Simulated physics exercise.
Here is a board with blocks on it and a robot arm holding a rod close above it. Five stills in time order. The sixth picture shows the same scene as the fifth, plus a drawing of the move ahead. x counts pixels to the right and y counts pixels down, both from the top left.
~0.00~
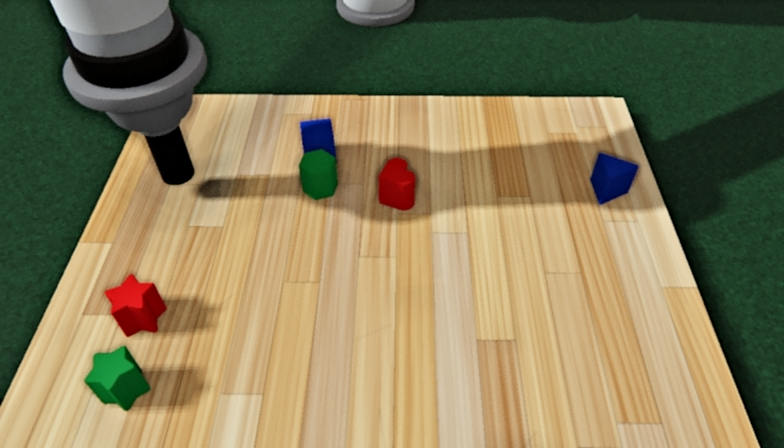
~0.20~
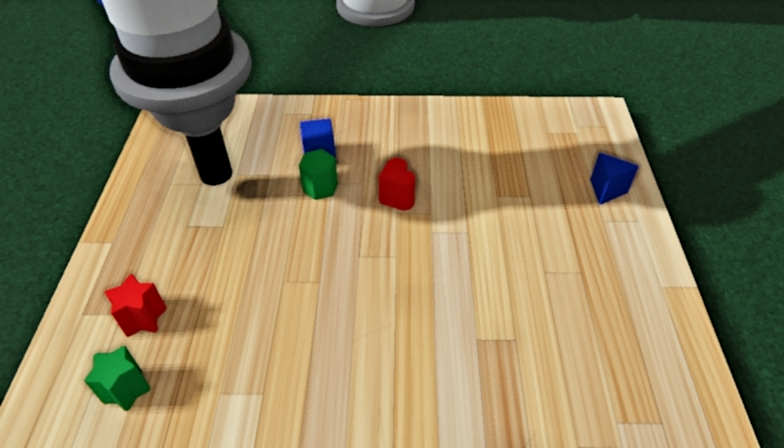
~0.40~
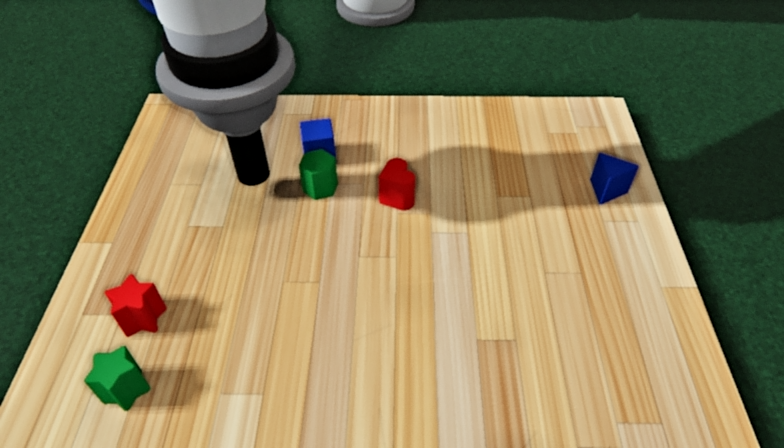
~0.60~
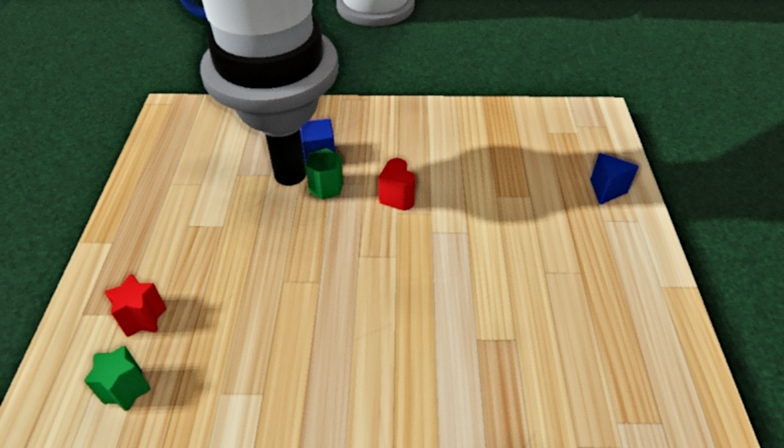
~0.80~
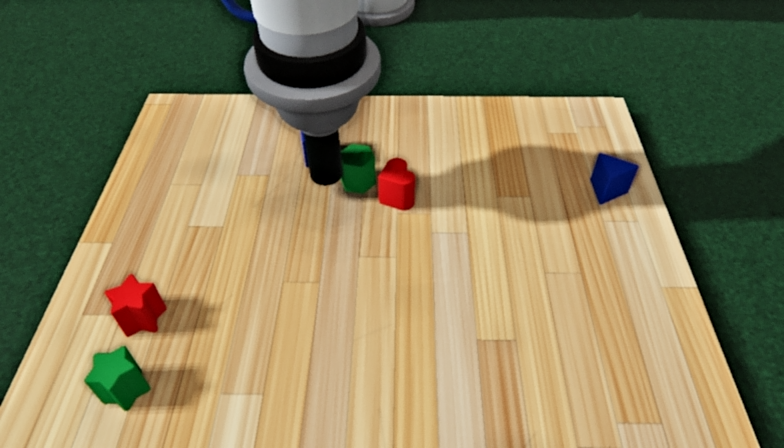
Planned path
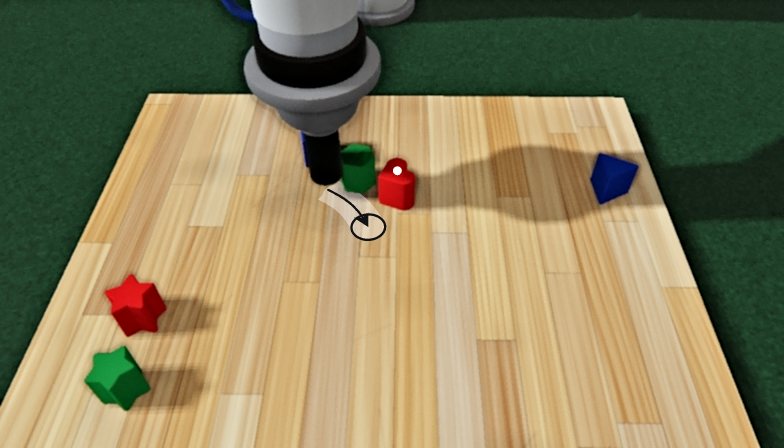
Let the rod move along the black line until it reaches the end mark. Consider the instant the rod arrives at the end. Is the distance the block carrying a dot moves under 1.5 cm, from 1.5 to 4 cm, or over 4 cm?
The best fit is under 1.5 cm.
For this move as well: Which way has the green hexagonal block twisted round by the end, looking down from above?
Looking down on the board, it turns counter-clockwise.
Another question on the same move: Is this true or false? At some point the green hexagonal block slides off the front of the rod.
That is true.
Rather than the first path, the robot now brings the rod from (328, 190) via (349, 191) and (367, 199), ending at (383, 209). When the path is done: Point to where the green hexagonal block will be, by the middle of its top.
For the centre of its top, I'd go with (381, 151).
Drawn move, from (328, 190) over (345, 199) and (359, 212) to (368, 227); the dot is on the red heart.
The first path, step by step. Halfway along, rod at (351, 190); green hexagonal block at (369, 157), turned 45° anticlockwise.
At the end, rod at (368, 212); green hexagonal block at (369, 157), turned 45° anticlockwise; red heart still.
